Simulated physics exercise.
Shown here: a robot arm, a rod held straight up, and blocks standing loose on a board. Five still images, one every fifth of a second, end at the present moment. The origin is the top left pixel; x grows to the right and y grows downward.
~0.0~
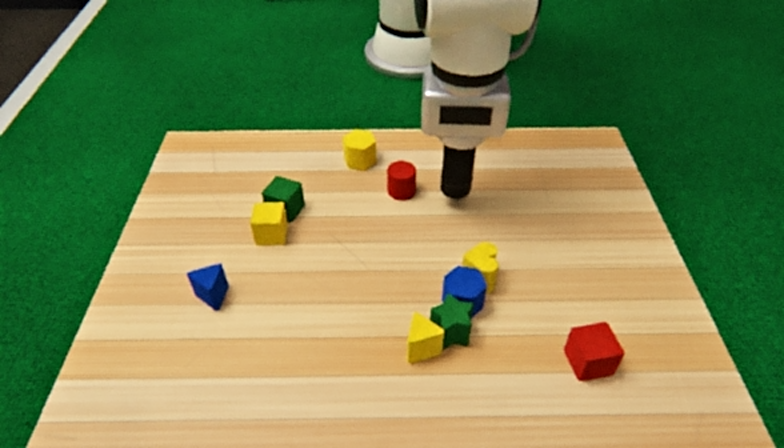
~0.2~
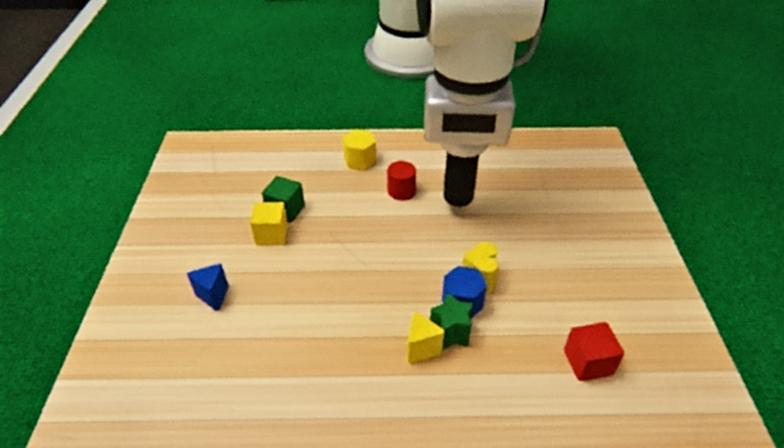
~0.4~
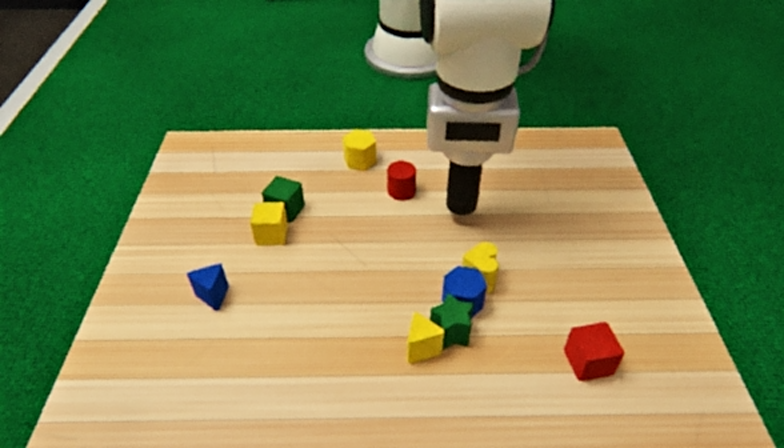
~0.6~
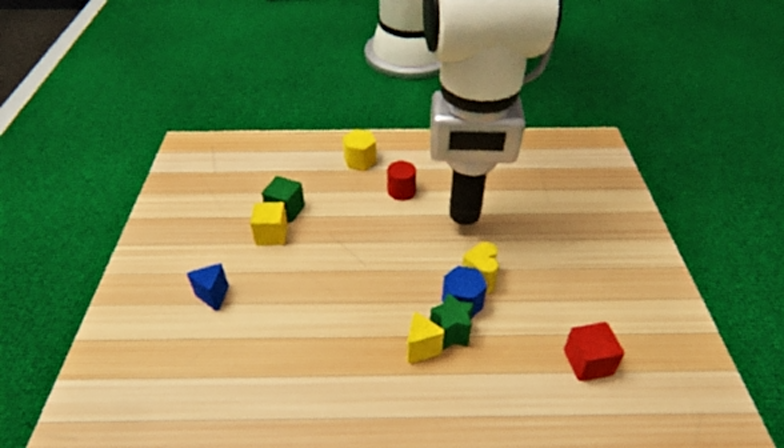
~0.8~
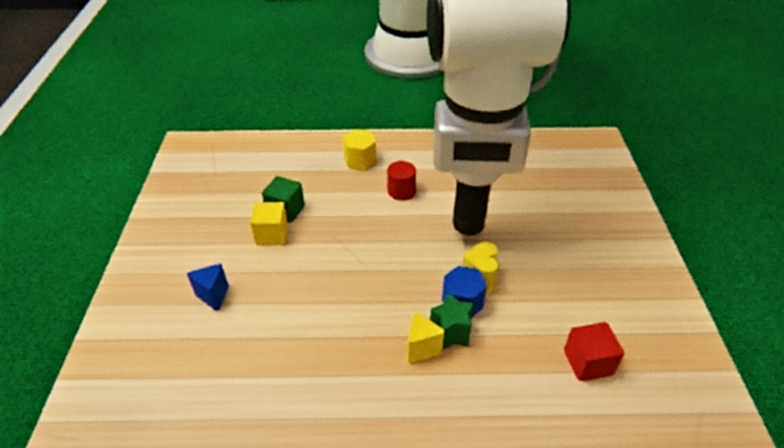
The video shows a robot arm holding an upright black rod above a wooden board of scattered colored blocks, moving it a short way toward the viewer and slightly right, nearer the yellow heart, while the blocks stay still.
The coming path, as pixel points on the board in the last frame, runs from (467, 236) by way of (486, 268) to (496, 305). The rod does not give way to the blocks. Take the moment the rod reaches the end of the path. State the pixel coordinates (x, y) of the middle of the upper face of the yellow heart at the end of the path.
It sits at (508, 311).
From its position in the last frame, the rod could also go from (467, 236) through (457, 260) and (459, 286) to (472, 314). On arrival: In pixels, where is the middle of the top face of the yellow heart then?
Its top centre is at about (500, 269).
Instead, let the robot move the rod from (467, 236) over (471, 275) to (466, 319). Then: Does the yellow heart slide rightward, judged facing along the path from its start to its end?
No.
The first path, step by step. Halfway along, rod at (488, 258); green star-shaped block at (450, 318); blue hexagonal block at (465, 290), turned 35° clockwise; yellow heart at (493, 275).
At the end, rod at (499, 294); green star-shaped block at (449, 319); blue hexagonal block at (464, 292), turned 50° clockwise; yellow heart at (508, 311), turned 40° clockwise; red square still.
